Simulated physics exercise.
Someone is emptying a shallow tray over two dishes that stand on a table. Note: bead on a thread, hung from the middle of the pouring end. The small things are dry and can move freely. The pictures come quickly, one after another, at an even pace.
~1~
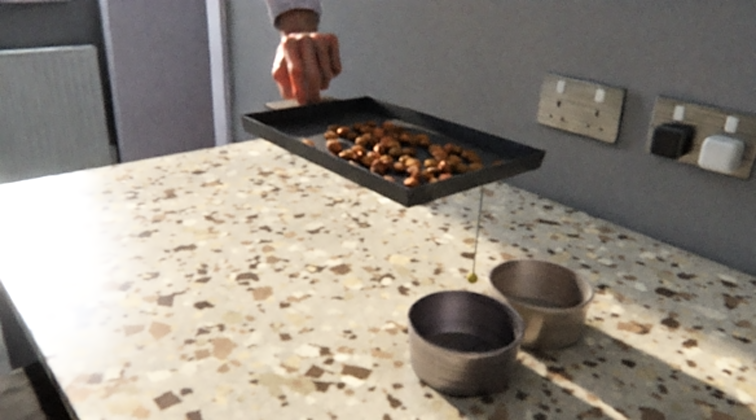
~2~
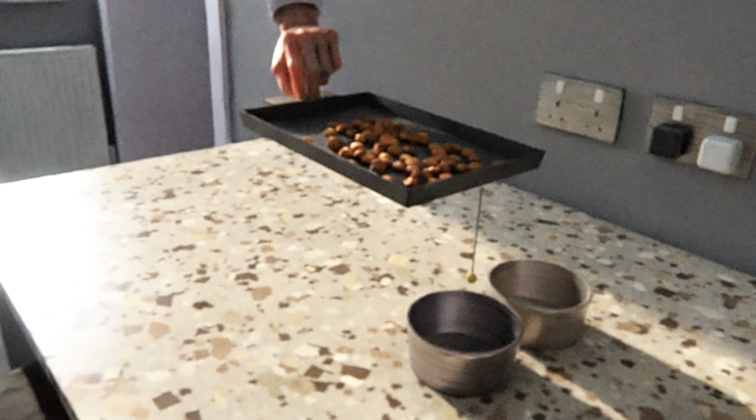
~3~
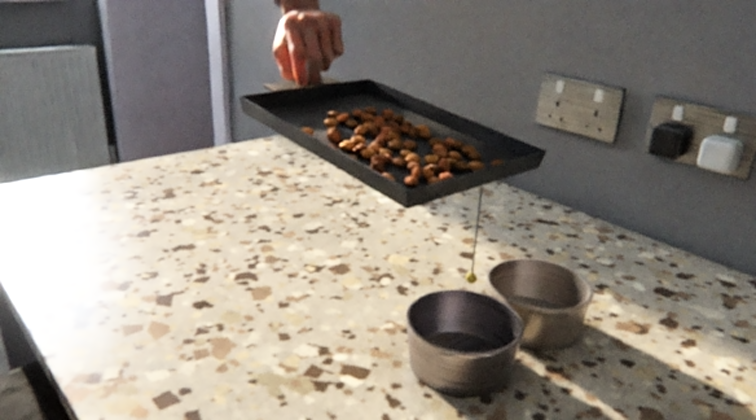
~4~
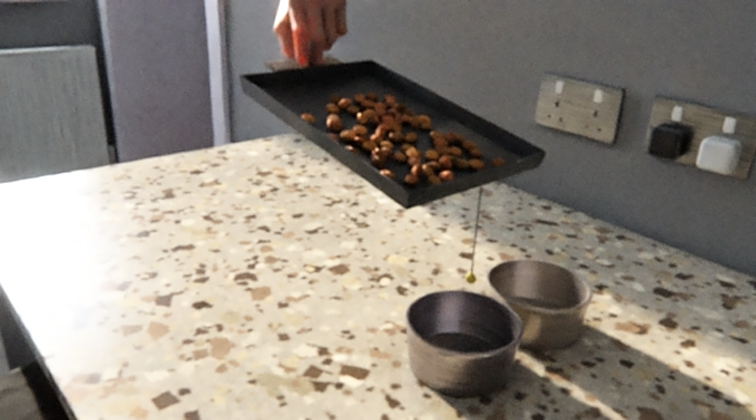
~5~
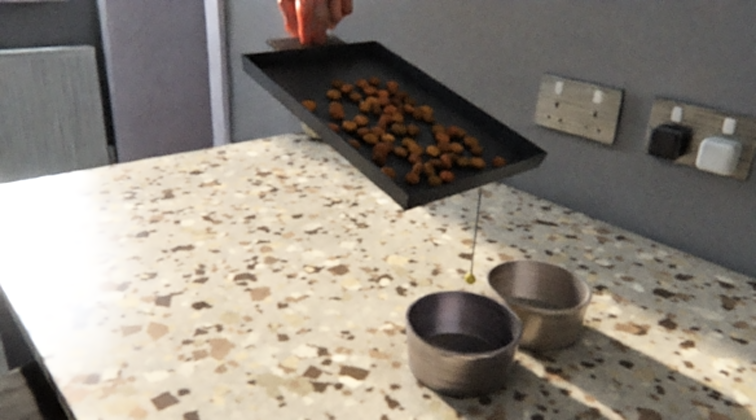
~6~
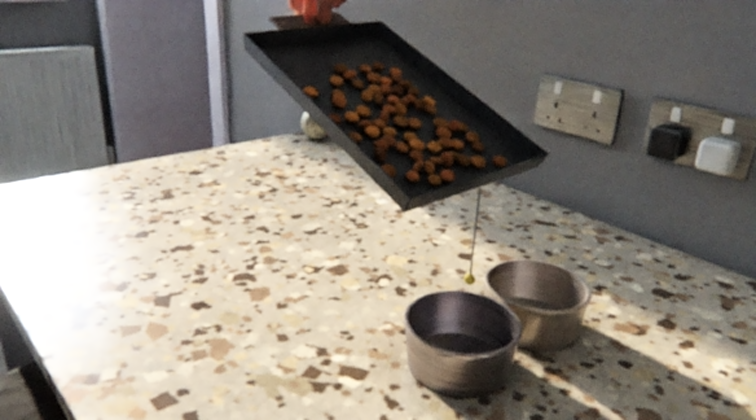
The clip opens with a hand holding a dark shallow tray of small brown pieces above a speckled table, where two round dishes stand near a hanging bead. The hand raises the far end, slightly at first, then clearly, while the near end stays almost still and the pieces remain on the tray.
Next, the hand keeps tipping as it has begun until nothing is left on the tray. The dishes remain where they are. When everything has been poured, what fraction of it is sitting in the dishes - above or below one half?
Above one half.
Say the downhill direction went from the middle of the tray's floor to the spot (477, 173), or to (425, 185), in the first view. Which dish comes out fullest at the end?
First place: The dish to the right; second place: The dish to the left.
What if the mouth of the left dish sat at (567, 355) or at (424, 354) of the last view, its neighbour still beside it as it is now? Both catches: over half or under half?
Result, first setup: A minority share; second setup: A majority share.
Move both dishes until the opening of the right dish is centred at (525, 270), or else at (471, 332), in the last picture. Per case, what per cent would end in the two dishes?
Close to 30 in a hundred first, close to 60 in a hundred second.
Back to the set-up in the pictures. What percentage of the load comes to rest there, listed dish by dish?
Roughly 50 in a hundred end in the left dish and roughly 20 in a hundred in the right dish.
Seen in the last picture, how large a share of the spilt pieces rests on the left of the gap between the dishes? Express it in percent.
I make it about 20 percent or so.
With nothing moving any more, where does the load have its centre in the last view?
Near (480, 361).
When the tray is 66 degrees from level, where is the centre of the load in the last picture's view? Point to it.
Roughly (464, 158).
Soon, tray tipped steeply; nearly all on the tray; a stray few in the air.
A while on, tray tipped past a quarter turn; about half on the tray; a small part in the left dish; a stray few in the right dish; a small part outside both; about a third in the air.
Towards the end, tray tipped past a quarter turn; about half in the left dish; about a quarter in the right dish; about a quarter outside both.
Finally, tray tipped past a quarter turn; about half in the left dish; about a quarter in the right dish; about a quarter outside both.
